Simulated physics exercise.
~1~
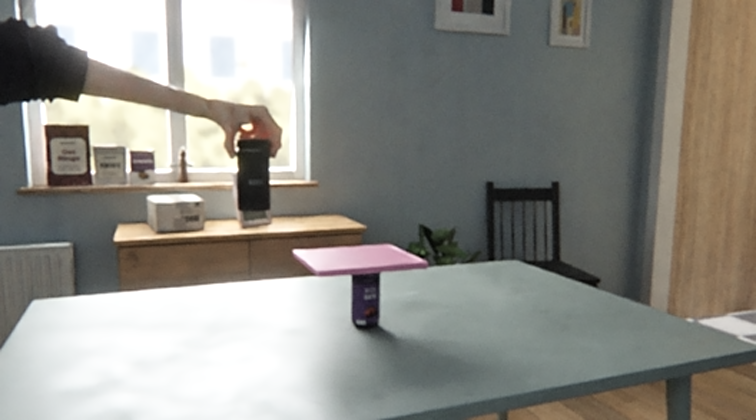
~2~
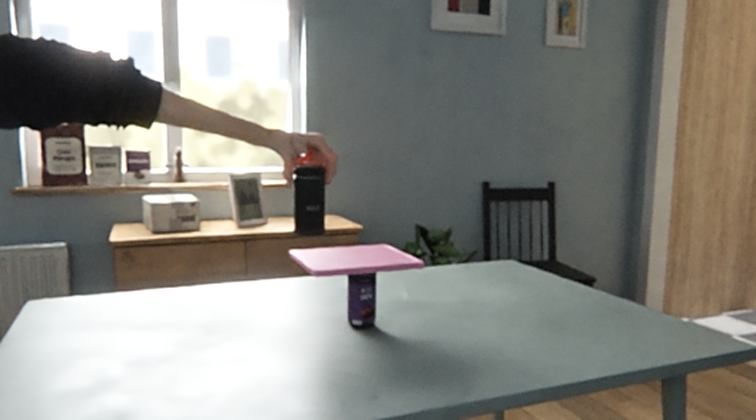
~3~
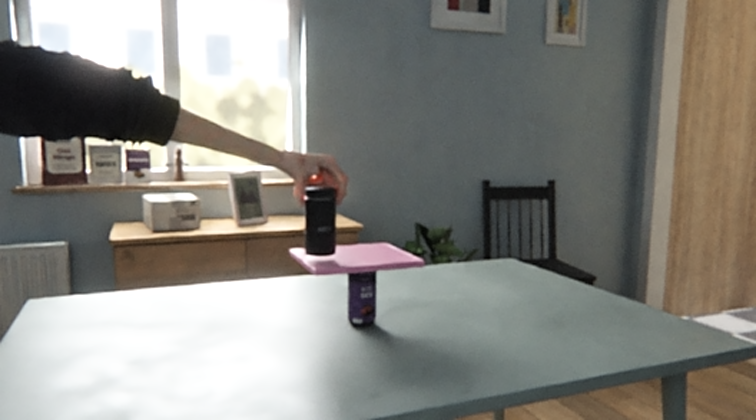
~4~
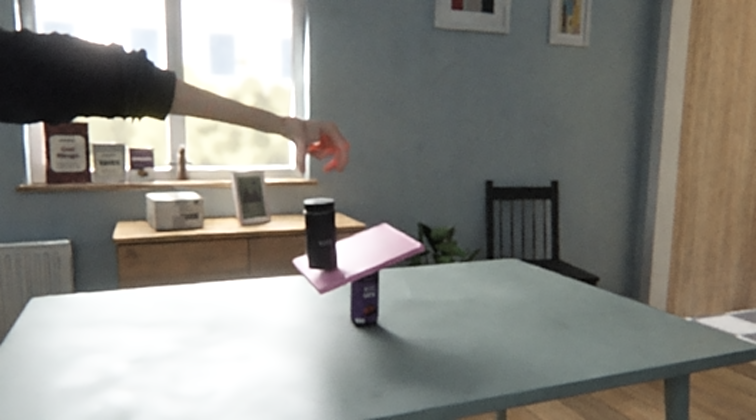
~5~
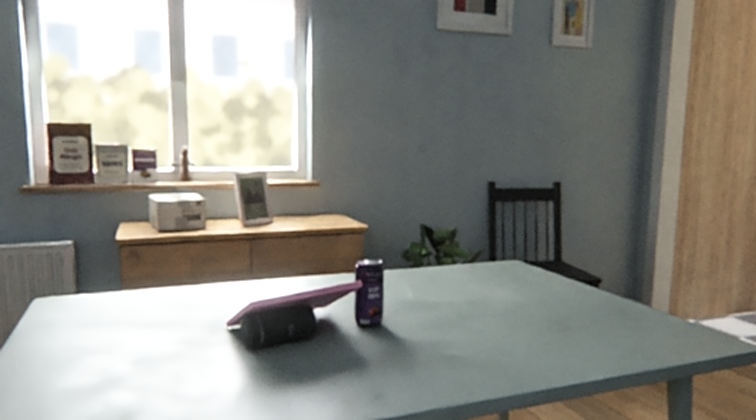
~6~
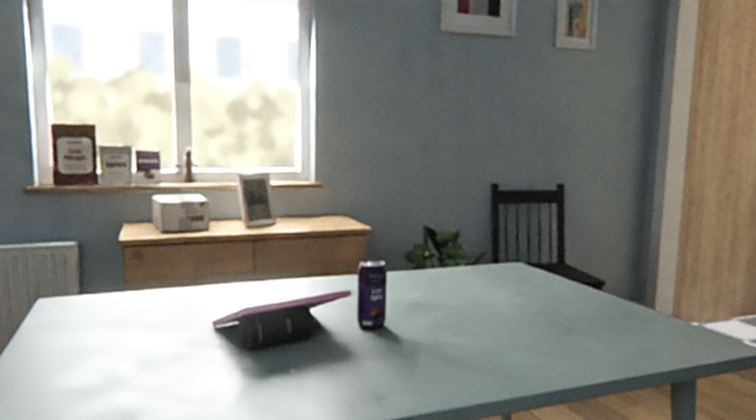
A black jar toppled off a pink lid balanced on a purple can after a hand set it near the left edge and let go. The lid tipped and fell too, coming to rest over the jar on the table, while the can stayed standing.
